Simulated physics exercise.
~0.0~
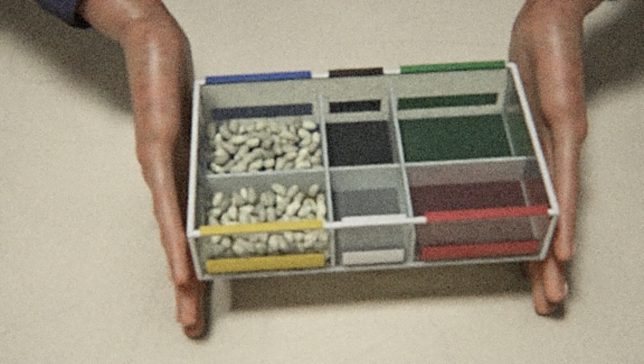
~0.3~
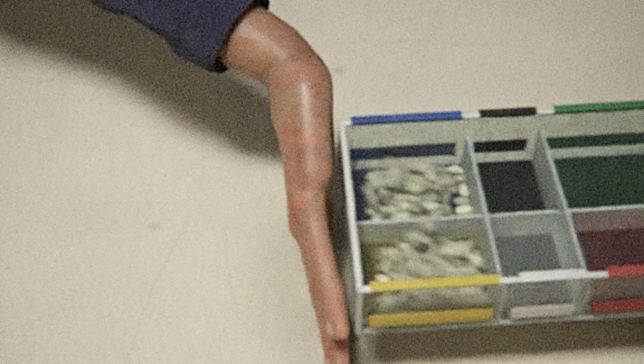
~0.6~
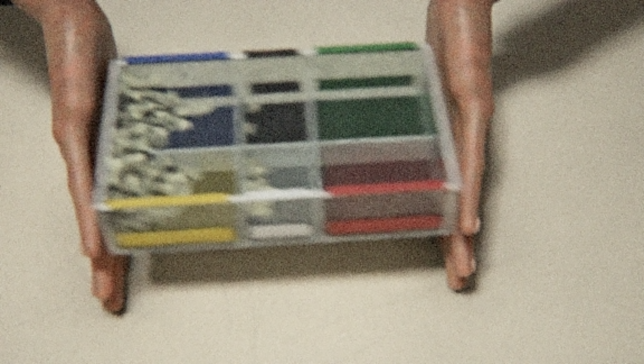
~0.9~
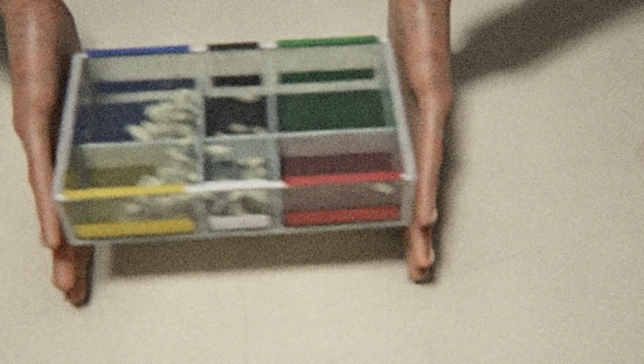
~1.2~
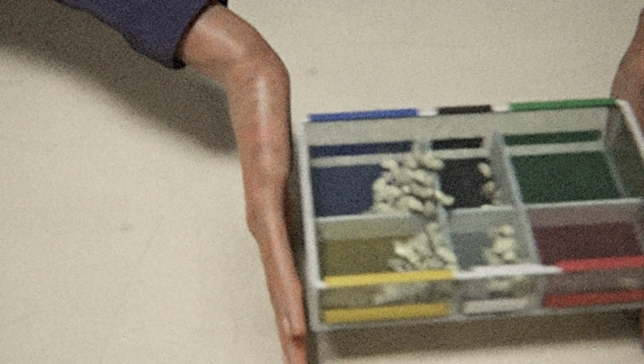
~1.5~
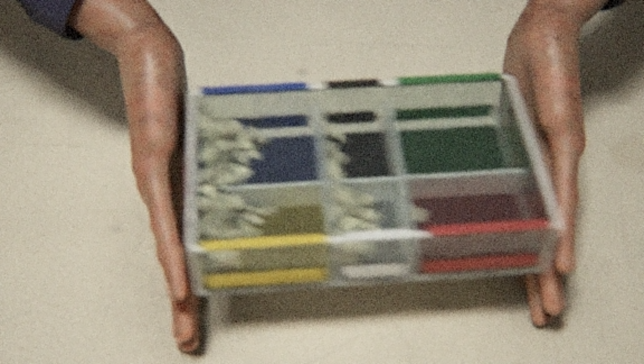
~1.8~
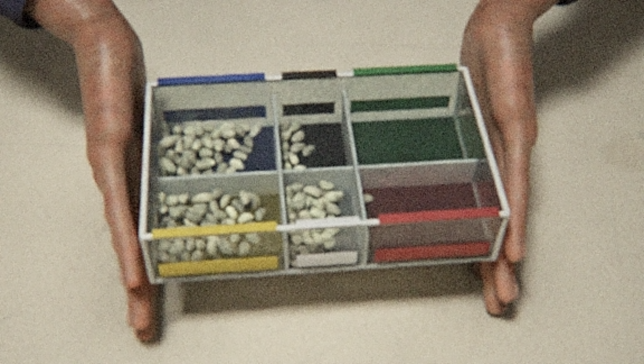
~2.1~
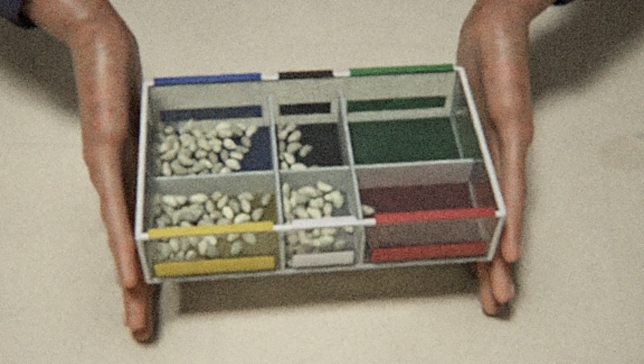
On a pale tabletop, two hands shook a clear divided box of white beans from side to side, scattering them from the yellow and blue sections, until it stopped with many still there, plenty in white and a few in black.
